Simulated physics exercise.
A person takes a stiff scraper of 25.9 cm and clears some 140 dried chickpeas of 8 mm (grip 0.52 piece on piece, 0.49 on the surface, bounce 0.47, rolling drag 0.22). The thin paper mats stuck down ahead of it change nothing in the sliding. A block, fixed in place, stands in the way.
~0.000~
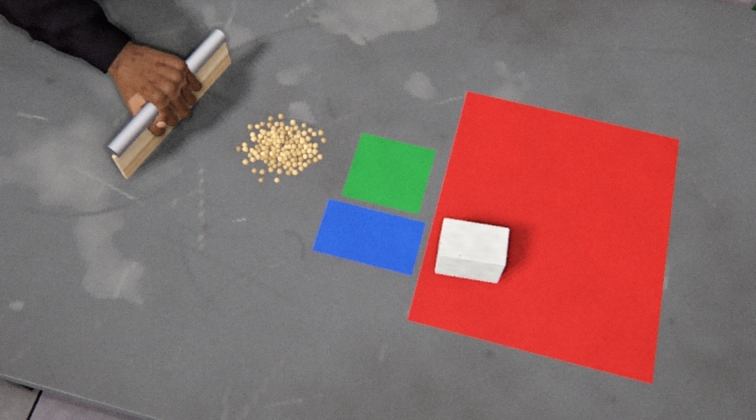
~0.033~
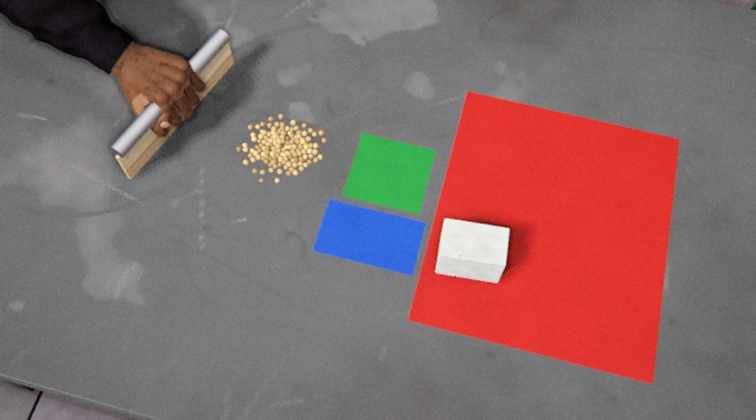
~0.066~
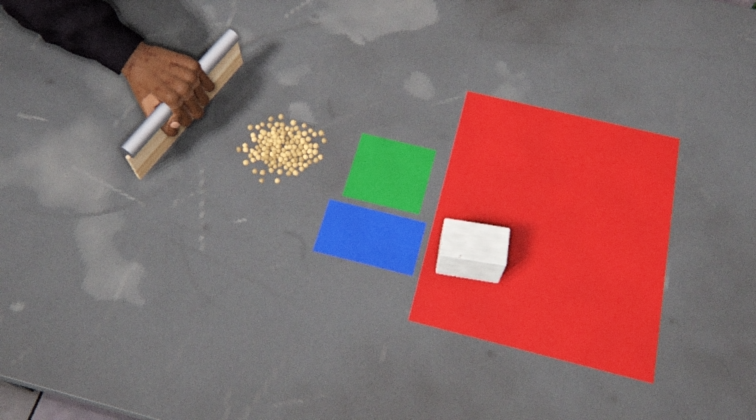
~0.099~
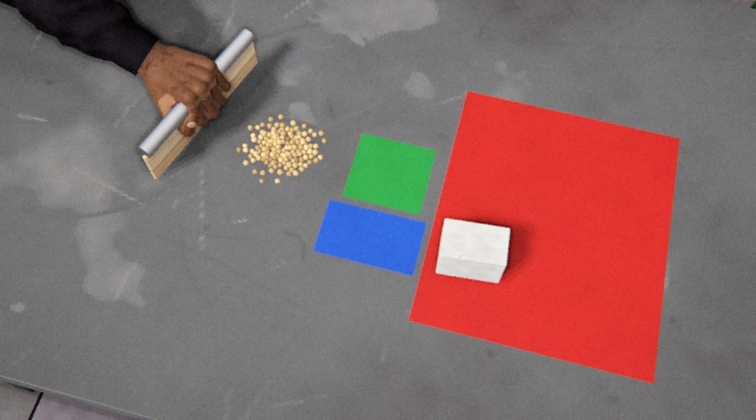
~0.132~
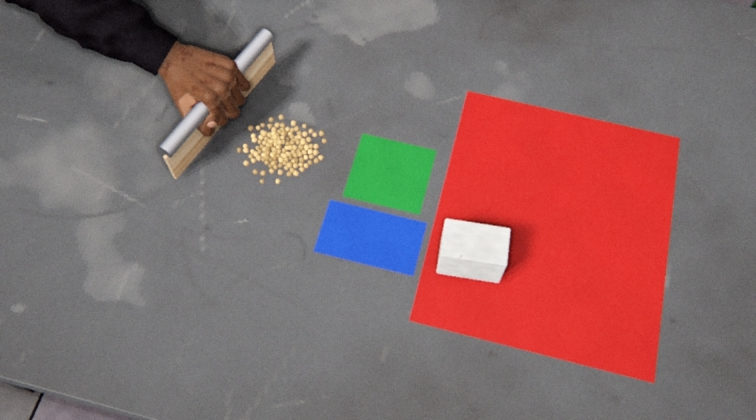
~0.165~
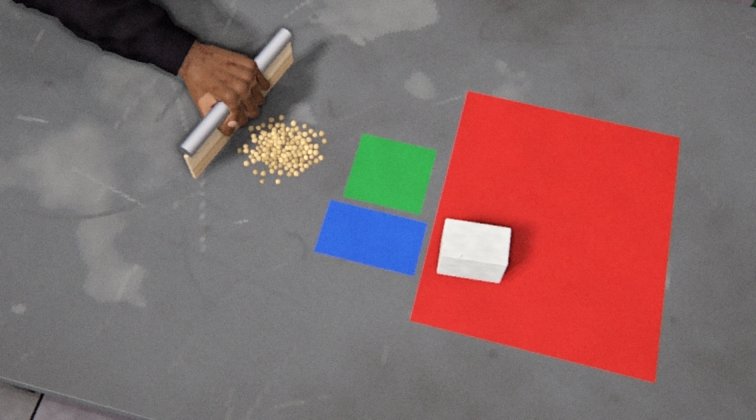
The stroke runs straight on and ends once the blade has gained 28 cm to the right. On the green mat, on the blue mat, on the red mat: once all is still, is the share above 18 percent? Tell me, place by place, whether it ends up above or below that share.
Place by place: Green mat, above the mark; blue mat, below the mark; red mat, below the mark.
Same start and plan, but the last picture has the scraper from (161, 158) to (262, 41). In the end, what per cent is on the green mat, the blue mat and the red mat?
Green mat 20, blue mat 0, red mat 0.
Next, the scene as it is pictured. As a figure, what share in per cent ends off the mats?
Share: Close to 50 in a hundred.
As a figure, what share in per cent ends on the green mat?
Some 50 %.
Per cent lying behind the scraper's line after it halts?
5 per cent.
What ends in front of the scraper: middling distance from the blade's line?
Around 6 cm from the line.
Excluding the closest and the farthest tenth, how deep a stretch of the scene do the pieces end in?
It spans about 16 cm.
Then, at 0.33 s, scraper 25 cm from its start, spill 14 cm wide; off the mats 100 %.
After 0.49 s, scraper 30 cm from its start, spill 18 cm wide; blue mat 5 %, green mat 45 %, off the mats 55 %.
After 0.63 s, scraper 30 cm from its start, spill 19 cm wide; blue mat 5 %, green mat 50 %, off the mats 50 %.
At rest (0.9 s), blue mat 5 %, green mat 50 %, red mat 0 %, off the mats 50 %.
